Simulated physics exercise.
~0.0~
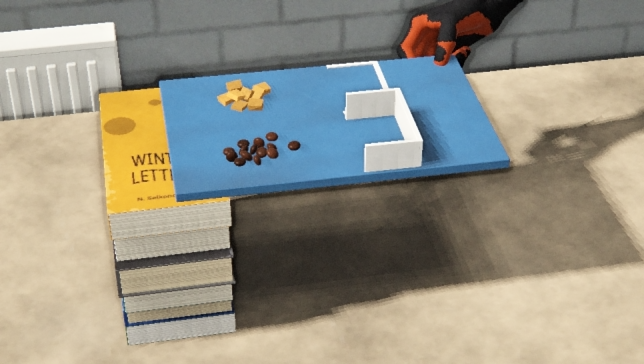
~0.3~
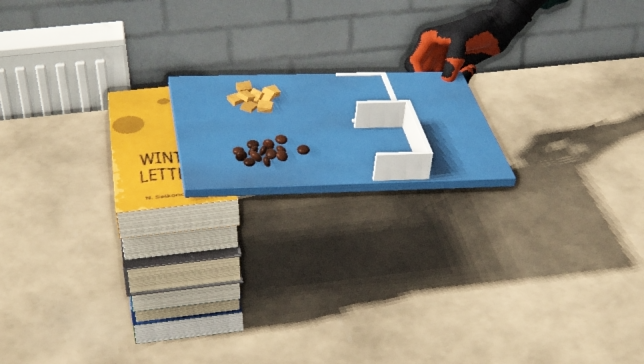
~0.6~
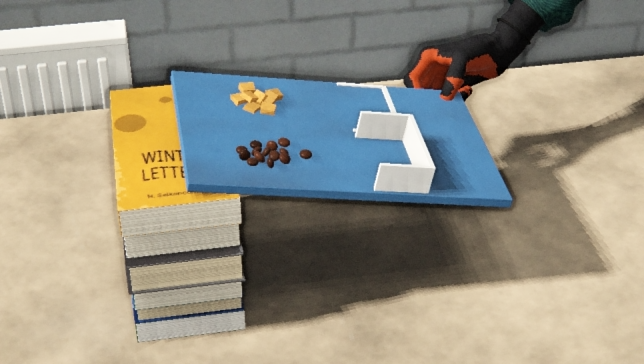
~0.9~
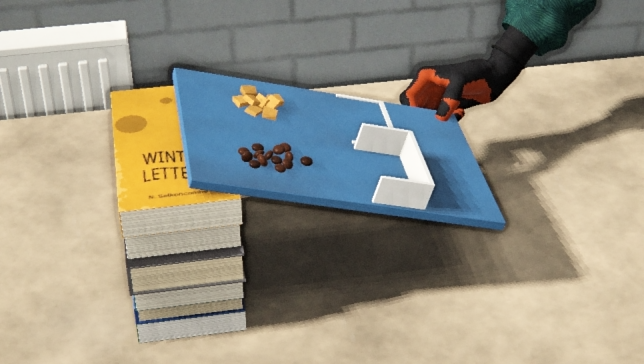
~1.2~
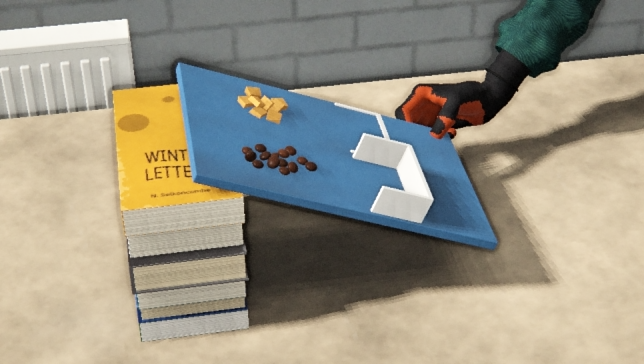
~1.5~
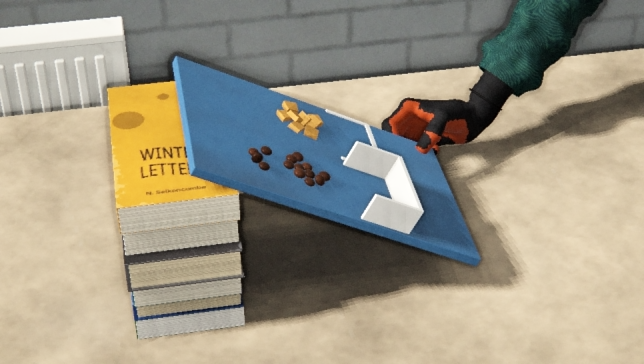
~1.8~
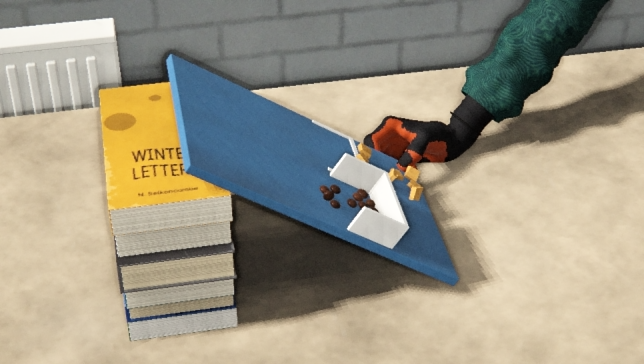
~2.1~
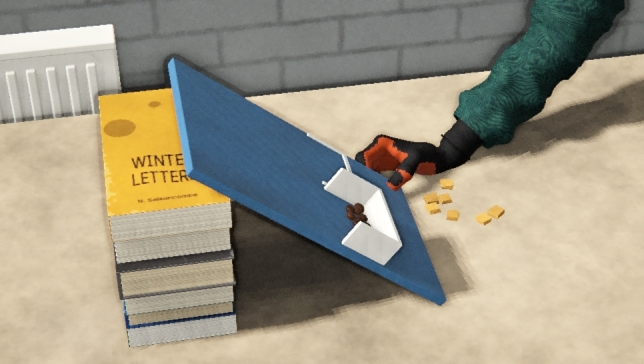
A blue board tilts as a hand lowers it, spilling yellow bits but keeping brown ones.
